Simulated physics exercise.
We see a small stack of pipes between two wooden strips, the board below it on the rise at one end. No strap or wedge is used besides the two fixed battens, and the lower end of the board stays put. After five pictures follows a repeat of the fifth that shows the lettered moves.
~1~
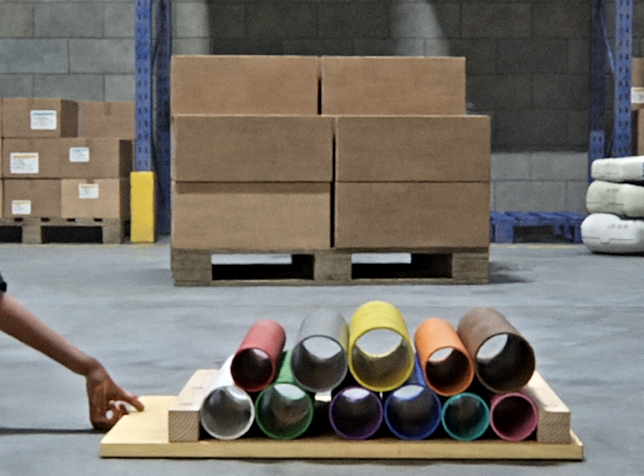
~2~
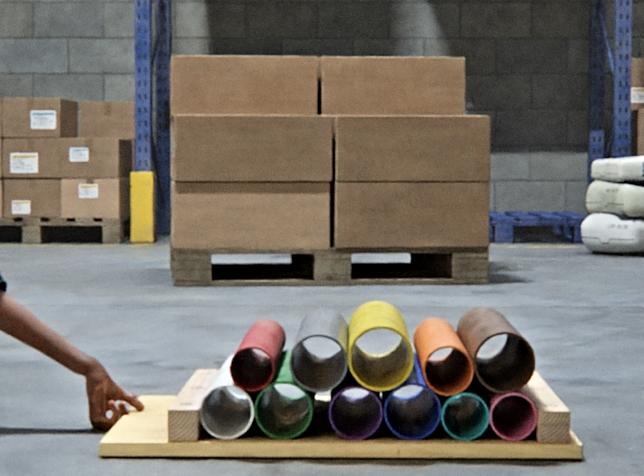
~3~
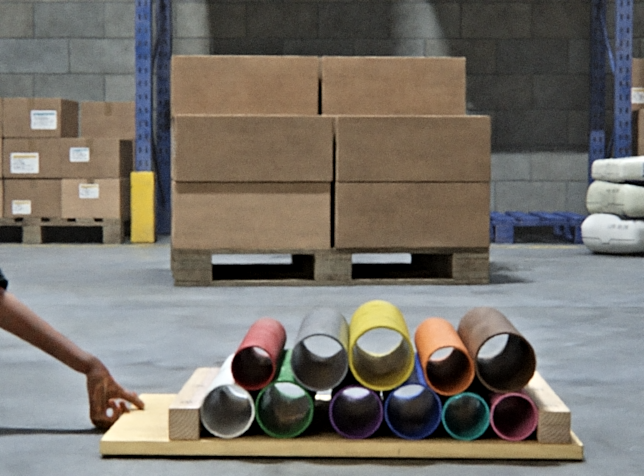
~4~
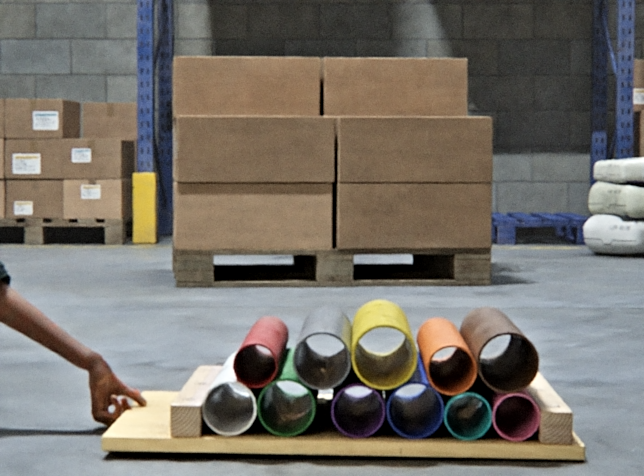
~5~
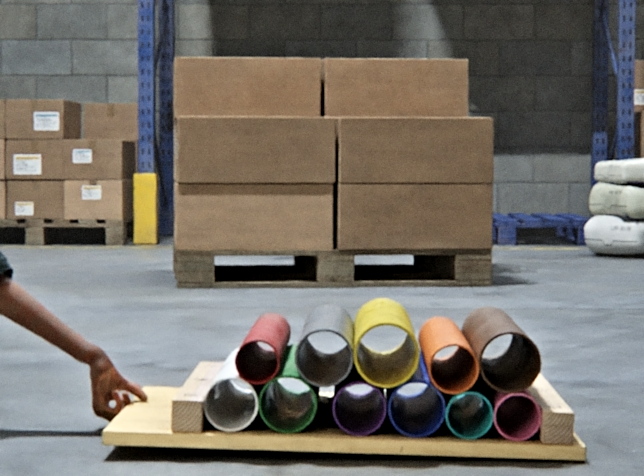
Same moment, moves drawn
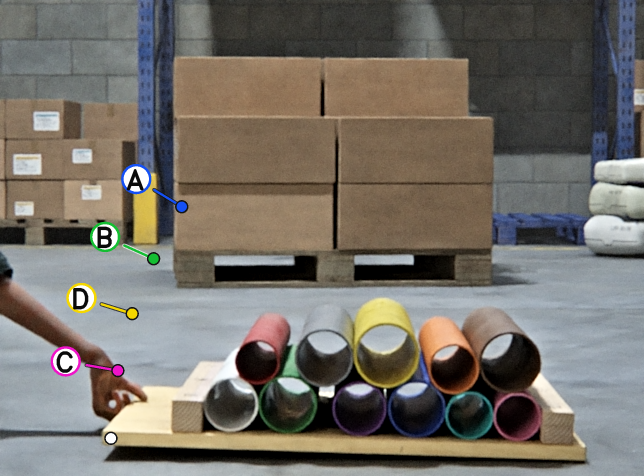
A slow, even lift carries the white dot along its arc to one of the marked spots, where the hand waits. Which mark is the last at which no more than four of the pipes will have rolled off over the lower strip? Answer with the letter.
A is the limit.
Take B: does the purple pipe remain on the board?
Yes, with B.
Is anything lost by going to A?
Yes.
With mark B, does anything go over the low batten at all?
At B: Yes.
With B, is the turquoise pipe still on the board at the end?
The turquoise pipe: Yes.
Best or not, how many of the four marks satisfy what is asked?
Four of them.
On the marked copy, A at (181, 207); B at (154, 259); C at (118, 371); D at (132, 313); the white dot at (111, 438).
Following A. Soon after the start, board at 18°.
Later, board at 31°.
In the end, board at 31°, four over the low batten (orange, brown, yellow, grey).
As for the rest, B three over the low batten (orange, brown, yellow); C one over the low batten (brown); D three over the low batten (orange, brown, yellow).
